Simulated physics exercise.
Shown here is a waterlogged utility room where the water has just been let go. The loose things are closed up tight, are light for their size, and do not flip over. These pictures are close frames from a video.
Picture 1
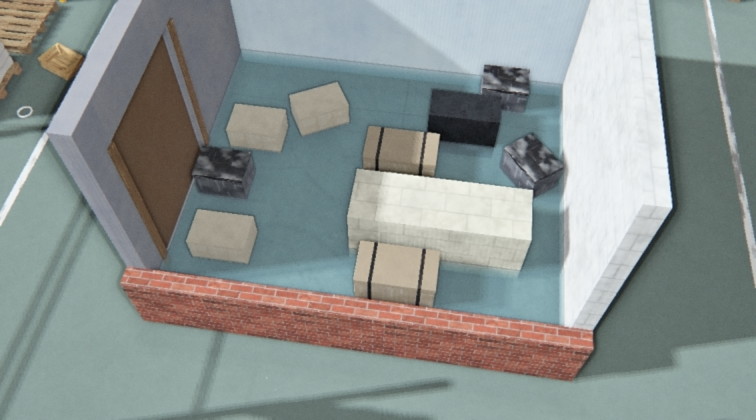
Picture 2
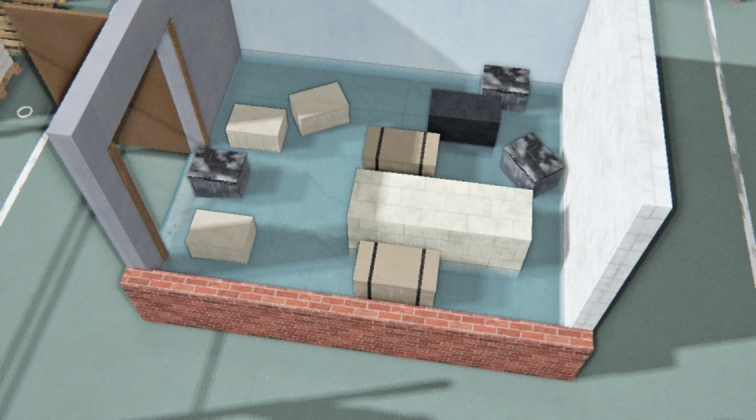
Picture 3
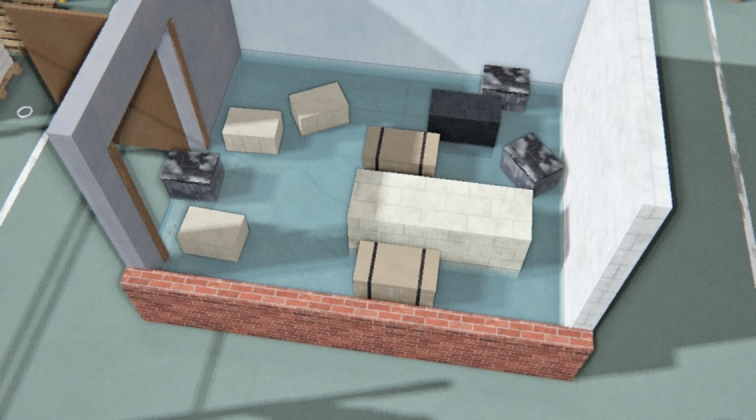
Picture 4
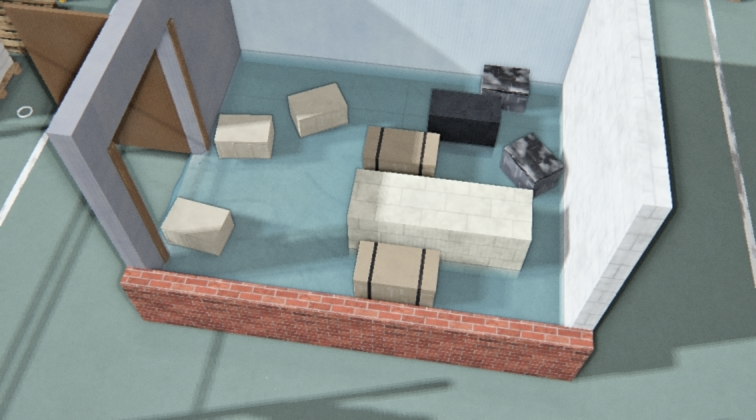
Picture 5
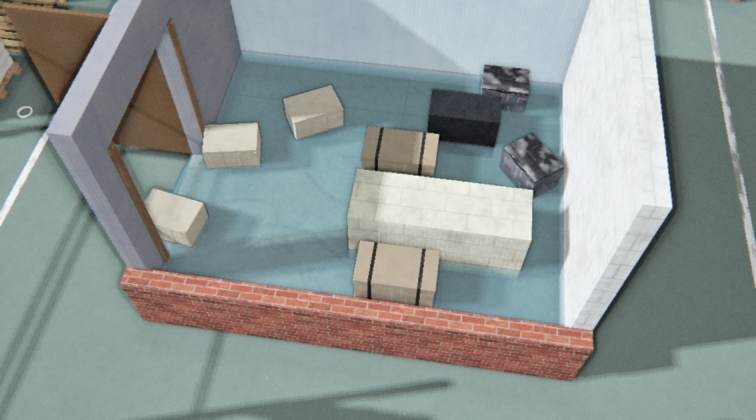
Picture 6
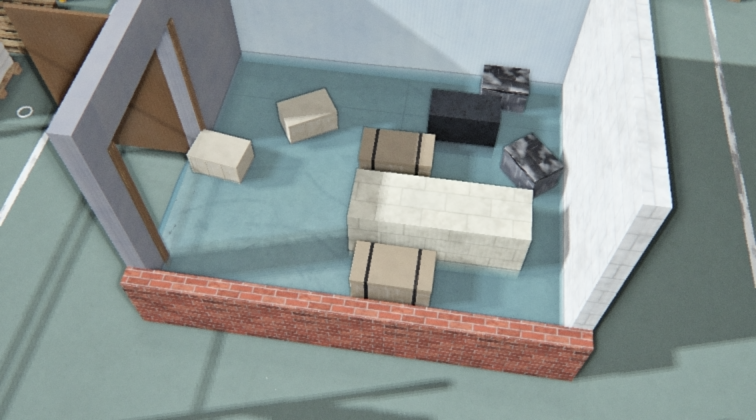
A brown door swings open, then nearby blocks drift out through the doorway one after another.
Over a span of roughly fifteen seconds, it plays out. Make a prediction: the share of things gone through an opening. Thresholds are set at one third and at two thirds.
The likely share is two thirds upward.
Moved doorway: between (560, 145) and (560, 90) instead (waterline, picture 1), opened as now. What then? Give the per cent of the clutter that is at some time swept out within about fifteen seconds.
I make it 50 per cent.
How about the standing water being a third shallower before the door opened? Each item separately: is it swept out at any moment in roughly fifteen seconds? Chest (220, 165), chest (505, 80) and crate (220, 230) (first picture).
In order, flushed away, held back and flushed away.
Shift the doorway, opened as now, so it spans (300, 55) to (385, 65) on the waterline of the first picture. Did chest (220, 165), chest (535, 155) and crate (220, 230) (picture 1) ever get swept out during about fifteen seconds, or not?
Each object, in the order asked: Flushed / not flushed / not flushed.
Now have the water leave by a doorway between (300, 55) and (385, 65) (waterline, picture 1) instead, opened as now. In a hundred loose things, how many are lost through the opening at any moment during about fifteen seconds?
Roughly 60 in a hundred.
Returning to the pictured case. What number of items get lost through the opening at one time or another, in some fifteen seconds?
The total here is 6.
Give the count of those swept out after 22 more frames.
Total: 5.
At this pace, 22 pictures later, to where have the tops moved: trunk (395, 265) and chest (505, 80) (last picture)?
First one at roughly (198, 224), second at roughly (440, 79).
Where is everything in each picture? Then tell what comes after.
The first picture shows a crate at (256, 119) floats; a crate at (319, 100) floats; 0 of 8 have shifted.
The second picture shows a crate at (256, 120), afloat; a crate at (319, 100) floats; 1 of 8 have shifted.
The third picture shows a crate at (252, 122), afloat, close to its start; a crate at (319, 100) floats; 3 of 8 have shifted.
The fourth picture shows a crate at (243, 128), afloat, close to its start; a crate at (317, 101), afloat; 3 of 8 have shifted.
The fifth picture shows a crate at (230, 137), afloat, a stride from its start; a crate at (313, 104) floats, close to its start; 4 of 8 have shifted.
The sixth picture shows a crate at (219, 148) floats, a stride from its start; a crate at (307, 107) floats, close to its start; 4 of 8 have shifted.
A moment on, 3 of 8 are out; 5 afloat.
Next, 4 of 8 are out; 4 afloat.
Later, 5 of 8 are out; 3 afloat.
In the end, 6 of 8 are out; 2 afloat.
